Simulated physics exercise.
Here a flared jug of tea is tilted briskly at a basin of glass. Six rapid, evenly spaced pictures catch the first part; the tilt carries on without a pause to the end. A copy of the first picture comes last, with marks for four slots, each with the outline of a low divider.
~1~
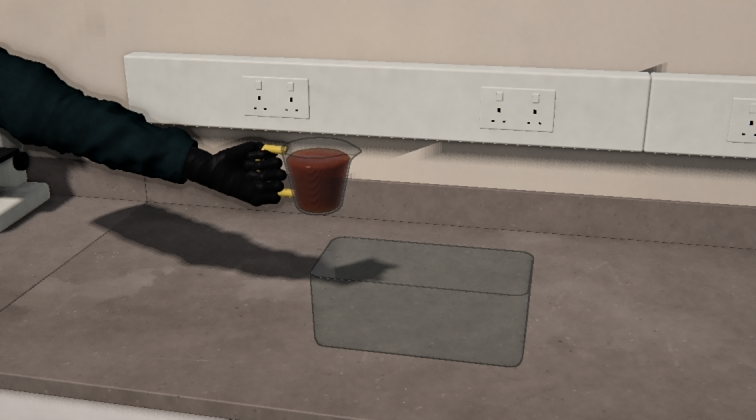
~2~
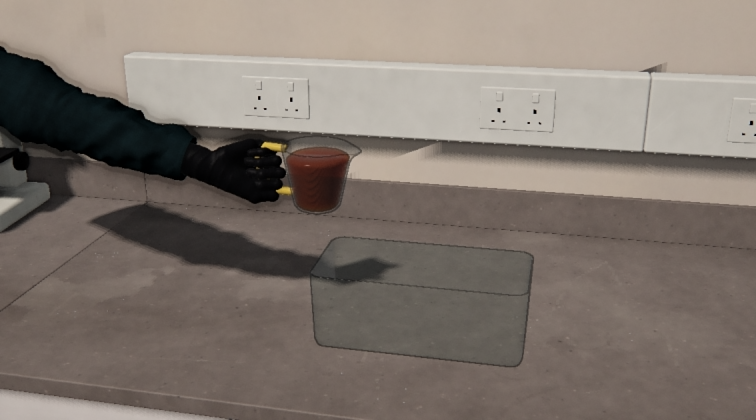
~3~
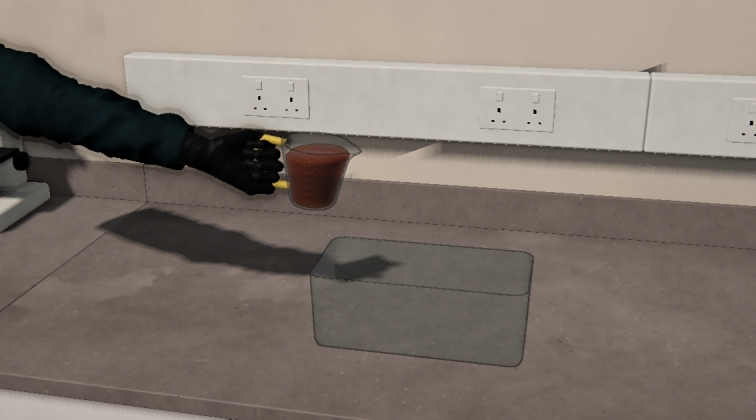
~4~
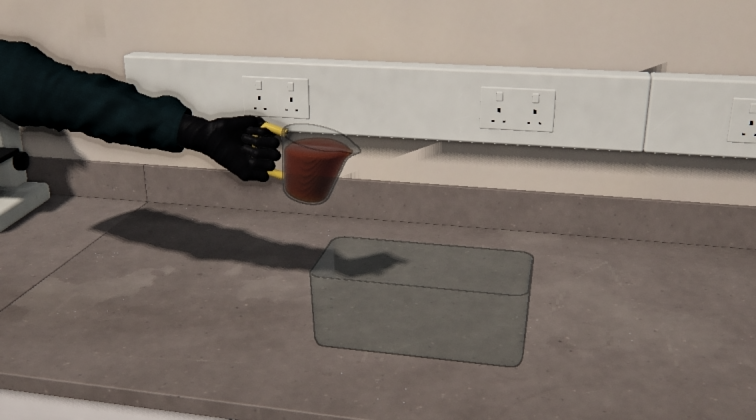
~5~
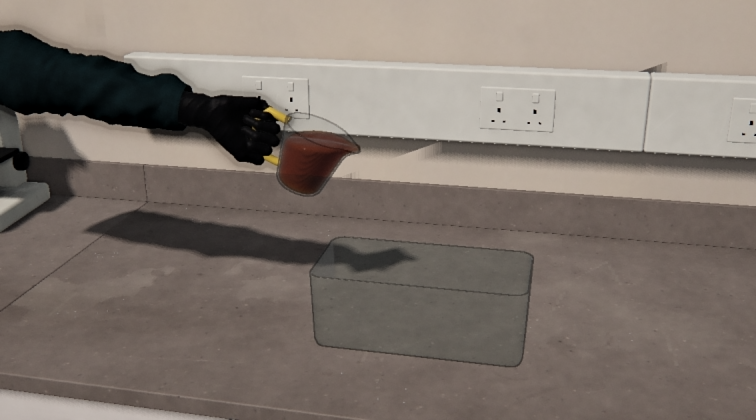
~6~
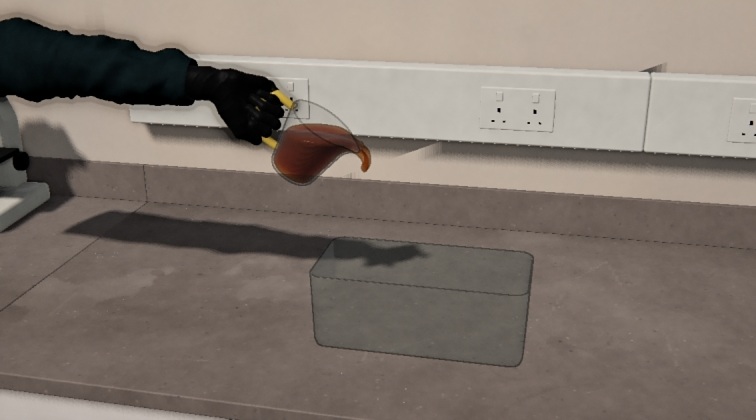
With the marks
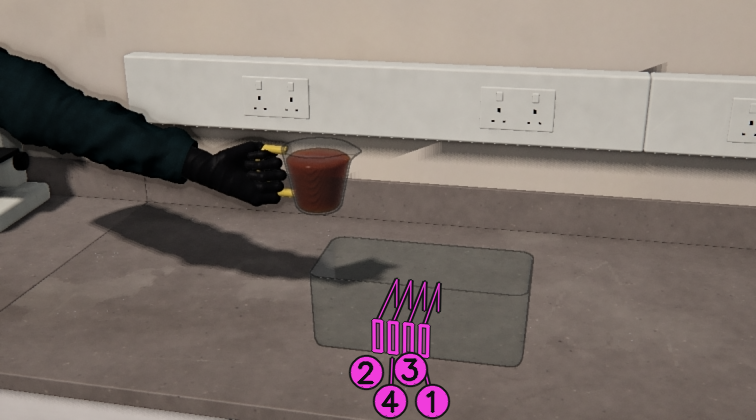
A flared jug of reddish-brown tea, held by a black-gloved hand above a clear glass basin on a countertop, starts upright and tilts to the right until the tea slides over its lip and begins to curl downward.
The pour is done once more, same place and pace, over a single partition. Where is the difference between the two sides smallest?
I would pick slot 1.
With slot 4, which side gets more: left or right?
More ends on the right.
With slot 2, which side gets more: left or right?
More ends on the right.
In magenta, 1 at (422, 361); 2 at (377, 356); 3 at (407, 360); 4 at (392, 358).
For slot 1, about 55 % ends left of the wall and 43 % right of it; 3 % is lost outside.
For slot 2, about 5 % ends left of the wall and 92 % right of it; 3 % is lost outside.
For slot 3, about 15 % ends left of the wall and 83 % right of it.
For slot 4, about 5 % ends left of the wall and 93 % right of it.
